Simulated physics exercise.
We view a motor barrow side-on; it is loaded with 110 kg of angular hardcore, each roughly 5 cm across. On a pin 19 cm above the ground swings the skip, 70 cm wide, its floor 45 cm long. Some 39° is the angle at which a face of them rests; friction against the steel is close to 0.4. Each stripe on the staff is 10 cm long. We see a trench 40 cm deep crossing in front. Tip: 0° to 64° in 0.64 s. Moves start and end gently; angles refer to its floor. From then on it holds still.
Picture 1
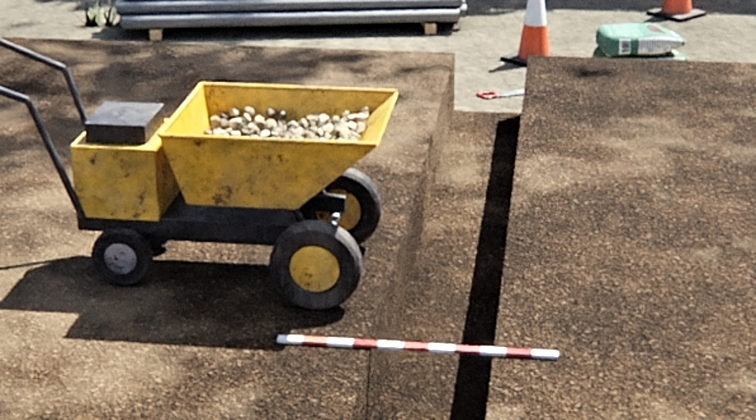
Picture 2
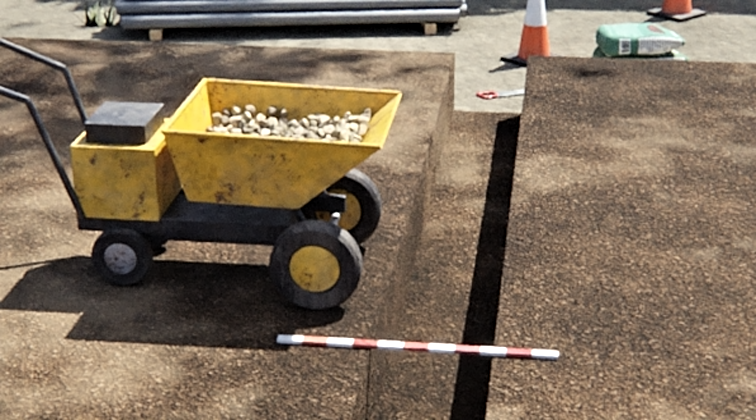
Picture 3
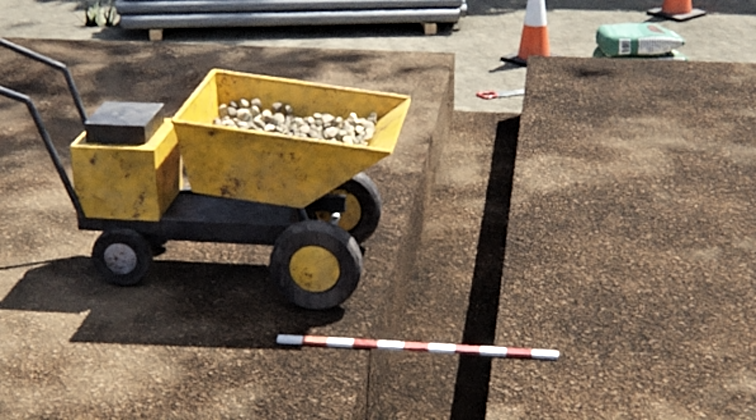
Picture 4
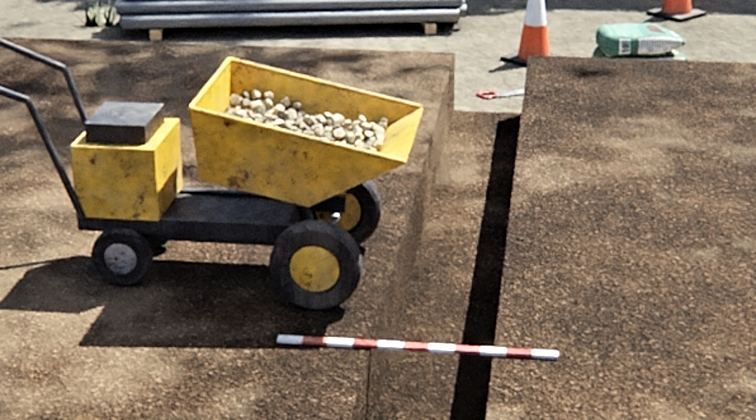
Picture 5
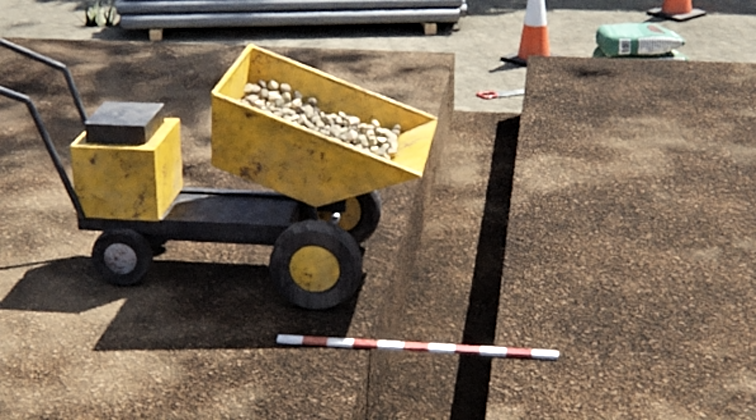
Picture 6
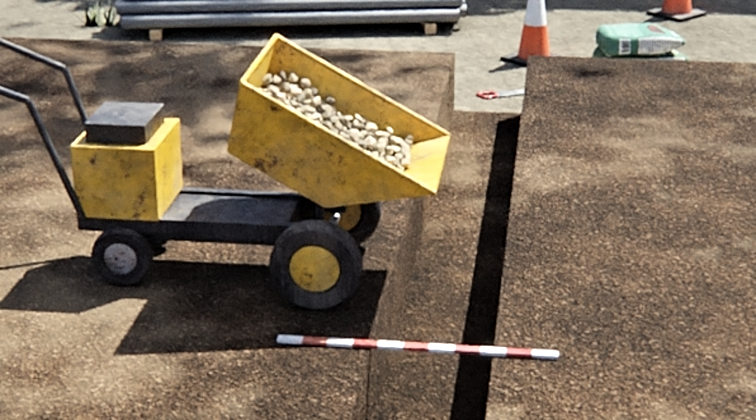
On sunlit bare ground, a yellow motor barrow's stone-filled skip tilting steadily steeper toward a narrow trench on the right.
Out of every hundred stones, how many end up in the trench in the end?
Around 48 in every hundred.
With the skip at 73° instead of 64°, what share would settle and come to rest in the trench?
The trench would hold about 45% of it.
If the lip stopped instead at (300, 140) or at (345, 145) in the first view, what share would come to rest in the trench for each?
Near 100 per cent from the first place, 75 from the second.
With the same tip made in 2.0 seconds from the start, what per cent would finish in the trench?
About 75 percent, I'd say.
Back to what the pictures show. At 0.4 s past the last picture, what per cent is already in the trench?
Close to 10 per cent at that time.
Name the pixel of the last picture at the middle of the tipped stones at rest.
Roughly at (510, 282).
Then, 0.2 s after the last picture the floor is at 54°, 100 % in the skip; the foremost stones are at (434, 208).
Then, 0.4 s after the last picture the floor is at 64°, 90 % in the skip, 8 % in the trench, 2 % past the trench; the foremost stones are at (512, 262).
Then, 0.8 s after the last picture the floor is at 64°, 32 % in the skip, 16 % in the trench, 52 % past the trench; the foremost stones are at (638, 289).
Then, 2.7 s after the last picture the floor is at 64°, 0 % in the skip, 48 % in the trench, 52 % past the trench; the foremost stones are at (714, 292).
